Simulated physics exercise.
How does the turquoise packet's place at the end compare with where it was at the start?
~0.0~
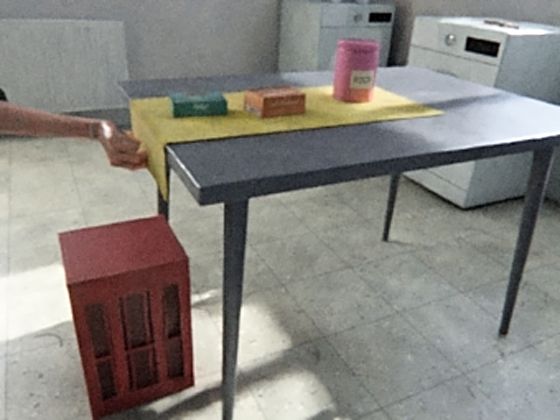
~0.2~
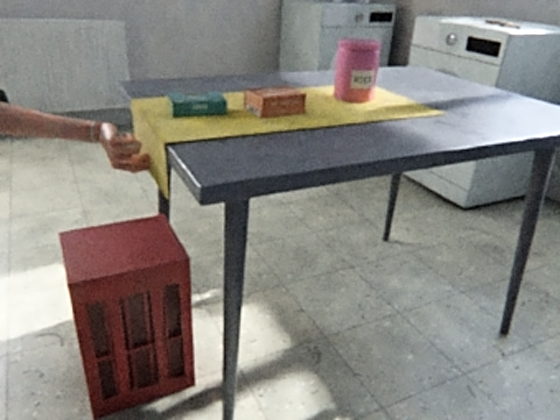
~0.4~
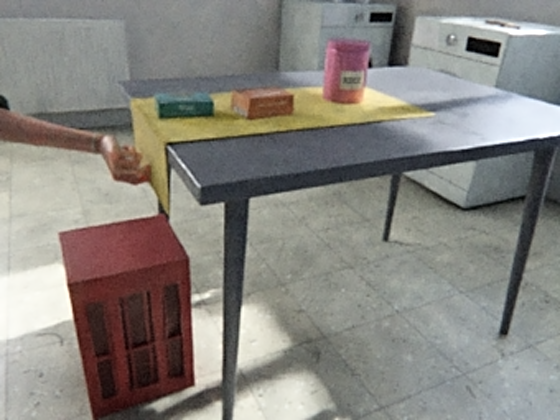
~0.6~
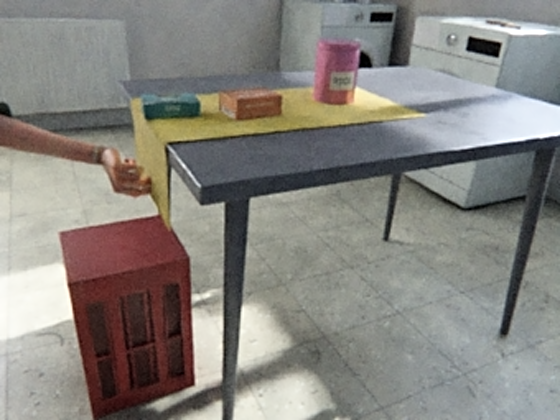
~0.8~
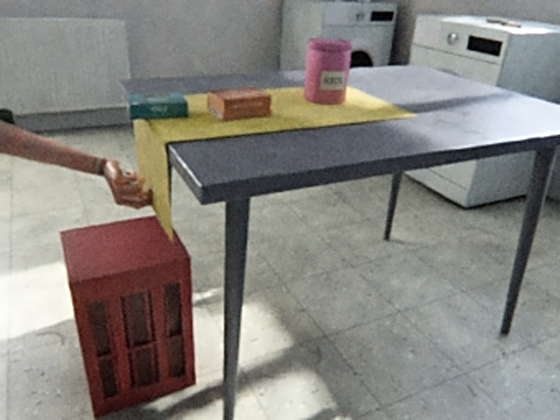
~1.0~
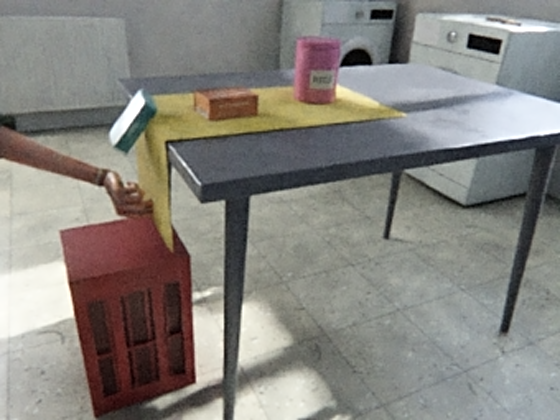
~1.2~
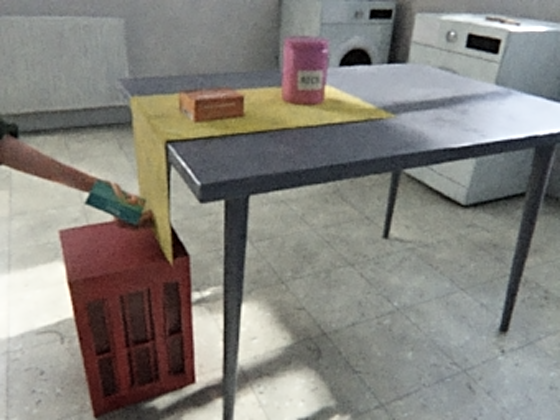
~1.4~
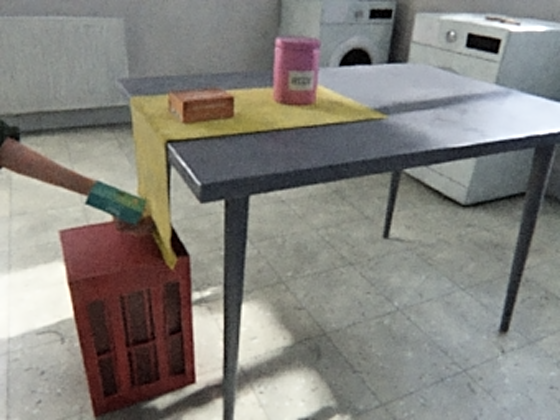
At the start it lies flat on the yellow cloth on the tabletop, to the left of the orange packet. By the end it is off the left end of the table, tilted against the hand just above the red crate.
